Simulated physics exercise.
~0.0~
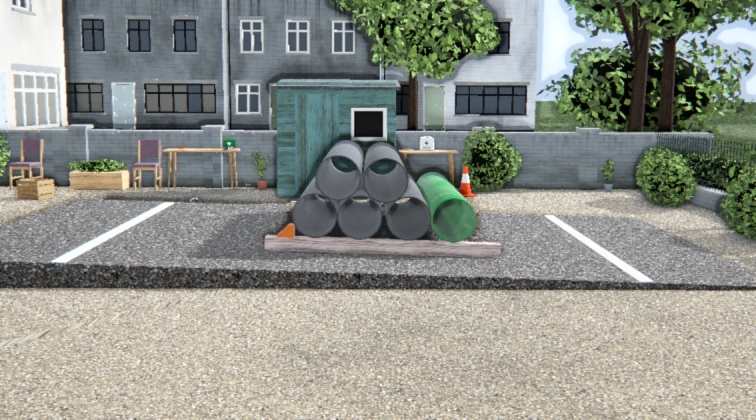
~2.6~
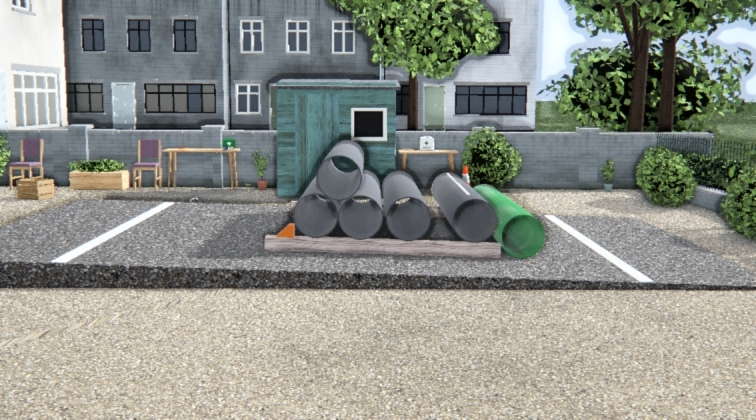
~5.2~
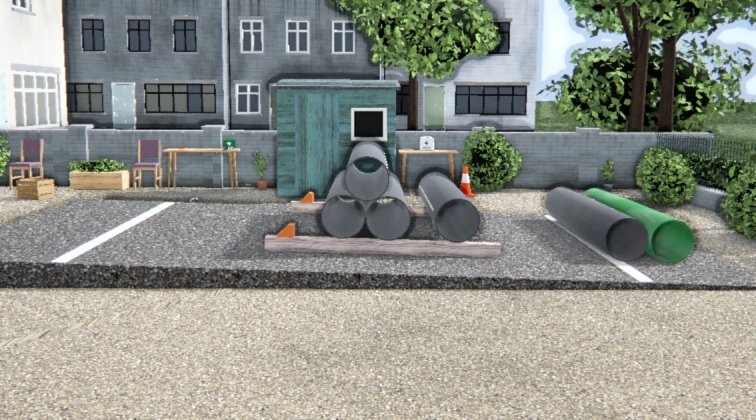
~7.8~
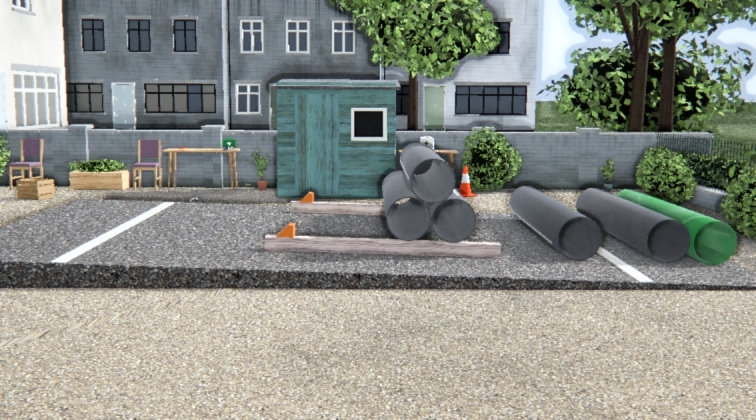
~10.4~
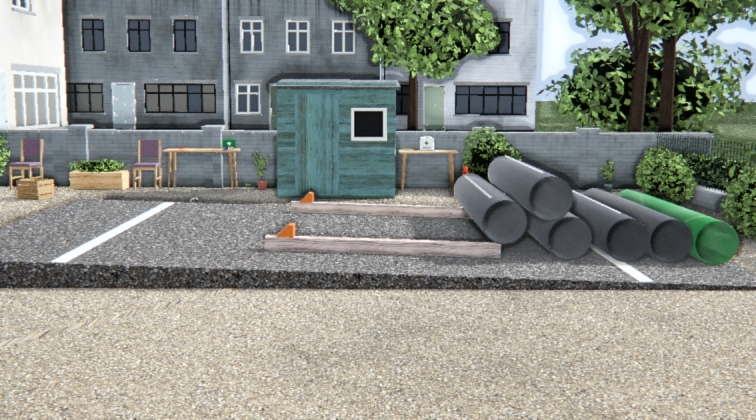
In a paved yard before a teal shed and a low grey wall, five grey pipes and one green pipe are stacked on timber bearers, their open ends facing us. The right side of the stack gives way, and the green pipe rolls right off the timbers with a grey one close behind. Both cross the right white line while the remaining pipes shift along the bearers. Another grey pipe follows them down, and the last three move right in a small pile. Finally the bearers lie empty, with the green pipe farthest right, past the line, and the grey pipes bunched beside it.
